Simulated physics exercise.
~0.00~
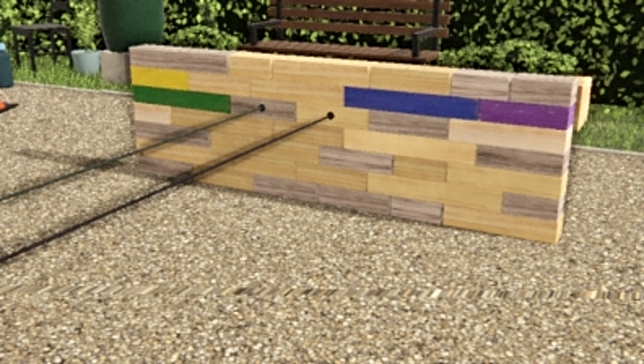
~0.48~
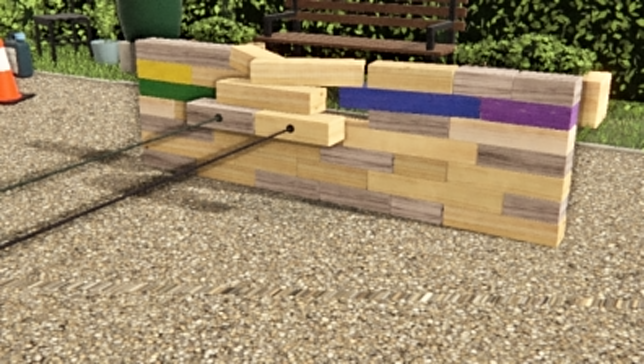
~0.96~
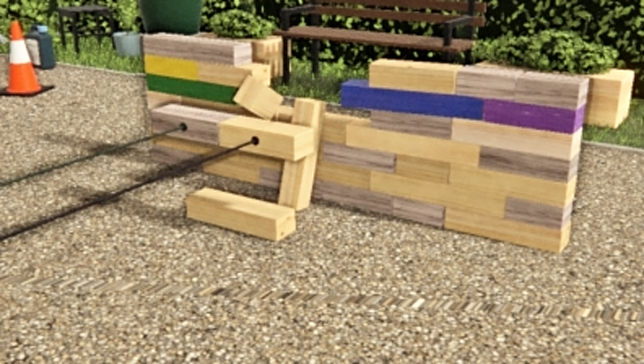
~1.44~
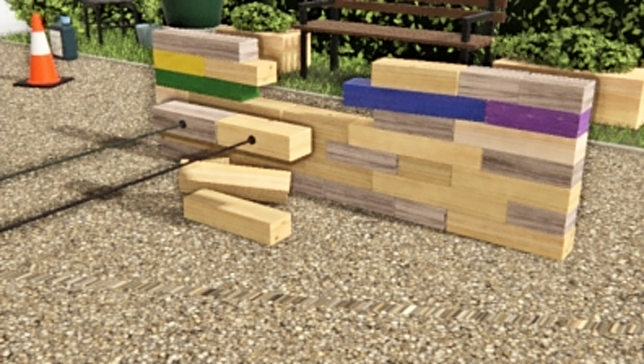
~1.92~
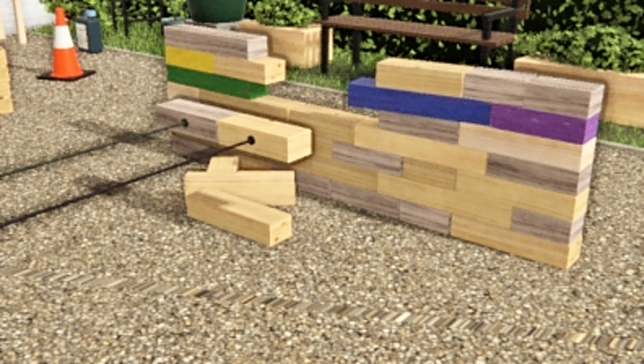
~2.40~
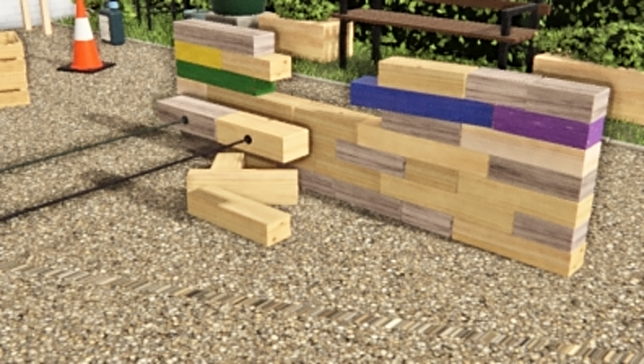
Two neighbouring blocks were drawn out of a low wooden wall by dark rods, and a few pieces above tumbled into the gap and onto the gravel, leaving a notch while the yellow, green, blue and purple blocks stayed up.
